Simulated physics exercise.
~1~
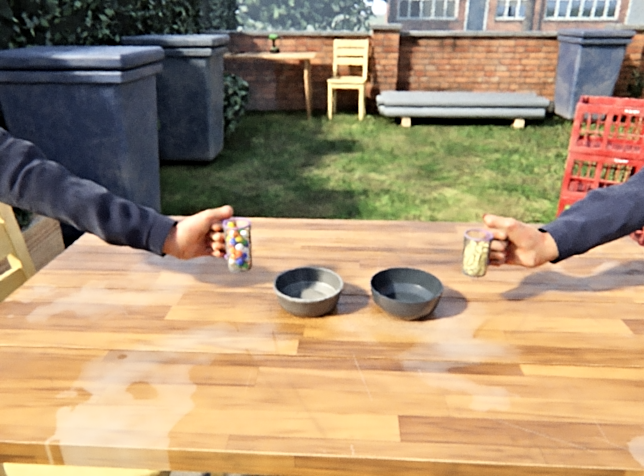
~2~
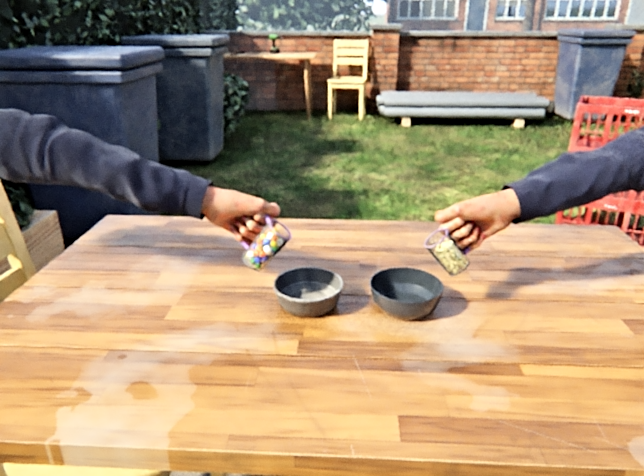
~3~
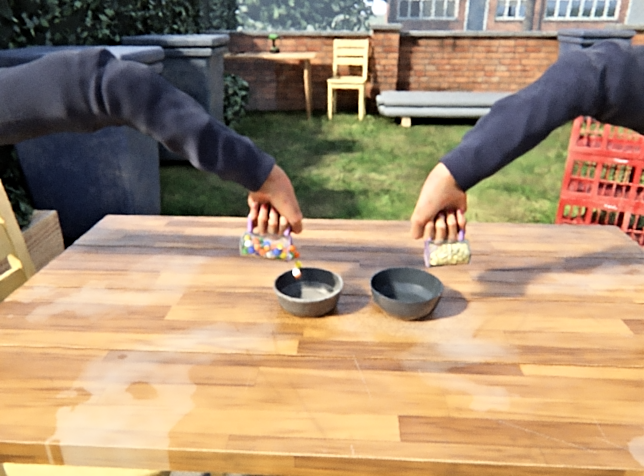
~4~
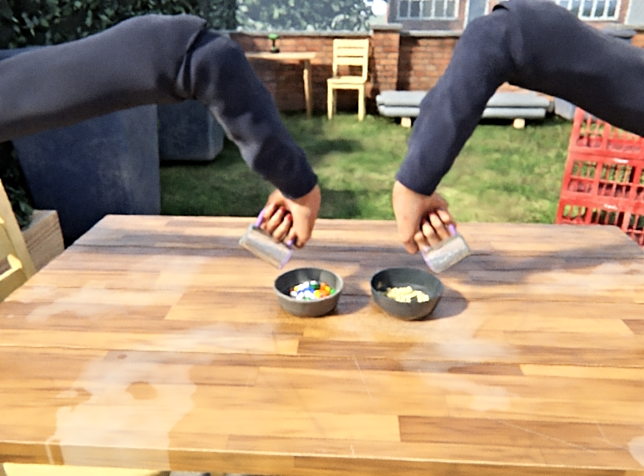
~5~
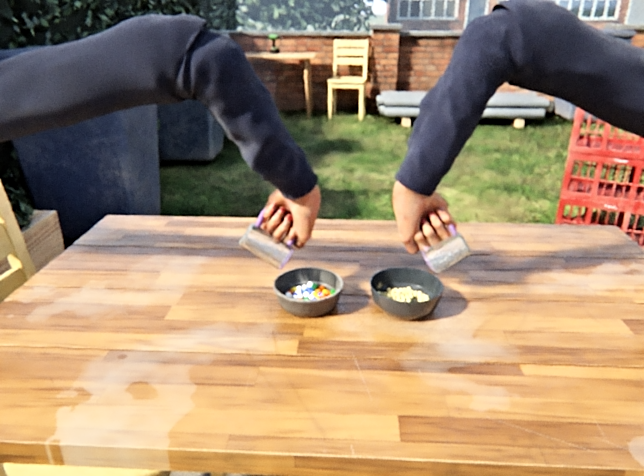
Two hands tipping small cups over dark dishes on a wooden garden table, emptying colourful pieces left and pale pieces right.
